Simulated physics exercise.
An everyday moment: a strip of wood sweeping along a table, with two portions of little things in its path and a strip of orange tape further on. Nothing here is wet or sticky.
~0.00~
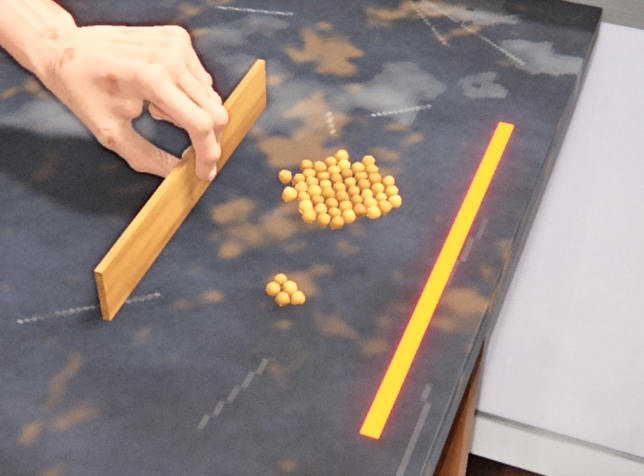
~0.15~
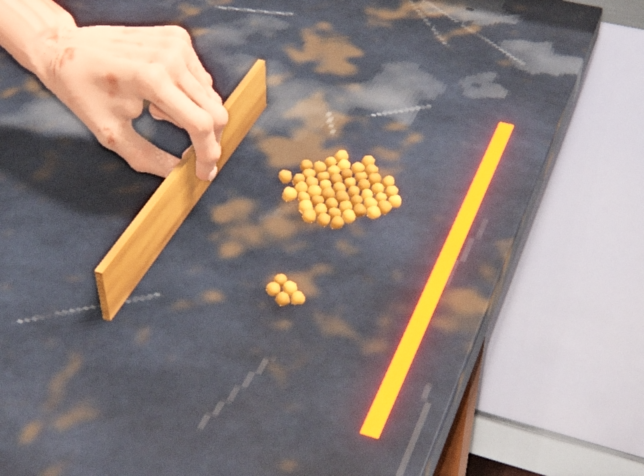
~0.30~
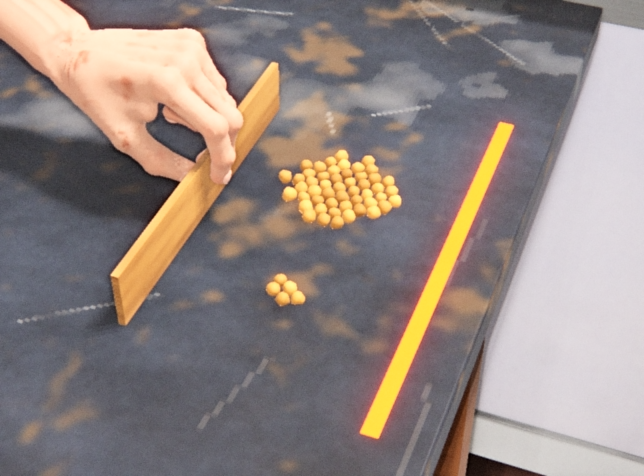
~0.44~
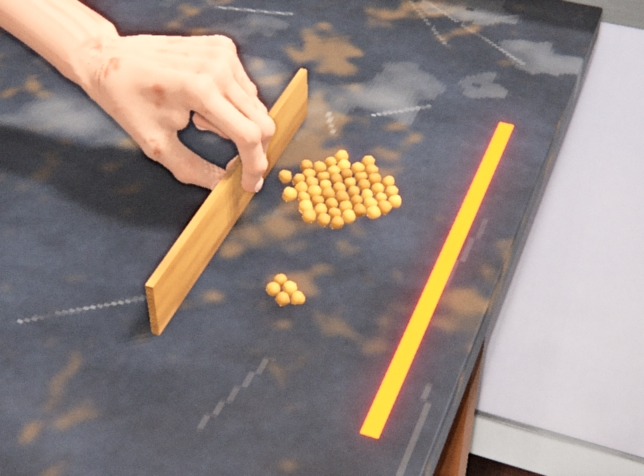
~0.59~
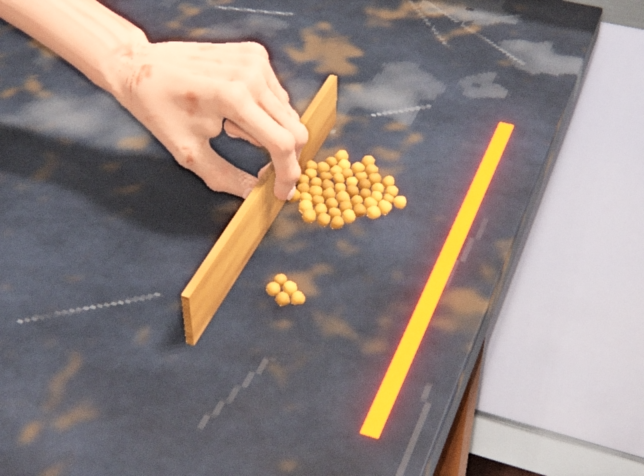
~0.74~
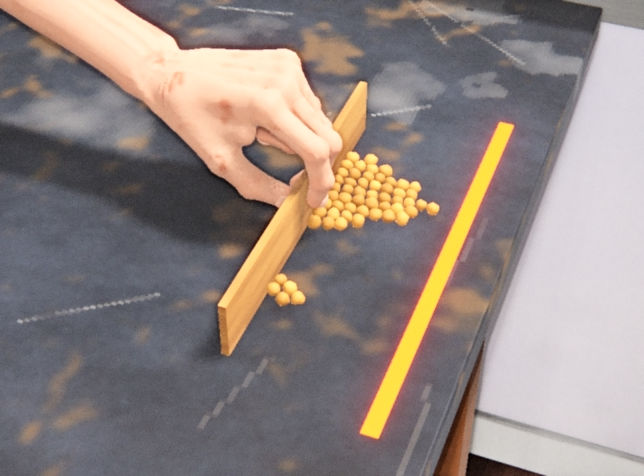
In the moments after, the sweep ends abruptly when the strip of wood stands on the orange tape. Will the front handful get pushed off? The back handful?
The front handful all stops short of the edge; the back handful tumbles over the end, in part at least.
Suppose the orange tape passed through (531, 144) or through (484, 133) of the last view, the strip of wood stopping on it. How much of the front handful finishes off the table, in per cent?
In turn 100 and 0 in a hundred.
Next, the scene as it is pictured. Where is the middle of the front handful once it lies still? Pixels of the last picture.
Around (446, 338).
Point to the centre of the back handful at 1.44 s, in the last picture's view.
Close to (496, 223).
Around 1.08 s, strip of wood still moving, near (383, 201); front handful all on the table, its front near (363, 321); back handful all on the table, its front near (484, 220).
Around 1.44 s, strip of wood stopped at the orange tape; front handful all on the table, its front near (447, 344); back handful about a quarter over the edge.
Around 1.72 s, strip of wood stopped at the orange tape; front handful all on the table, its front near (451, 345); back handful about a third over the edge.
Finally (1.9 s), strip of wood stopped at the orange tape; front handful all on the table, its front near (451, 345); back handful about a third over the edge.
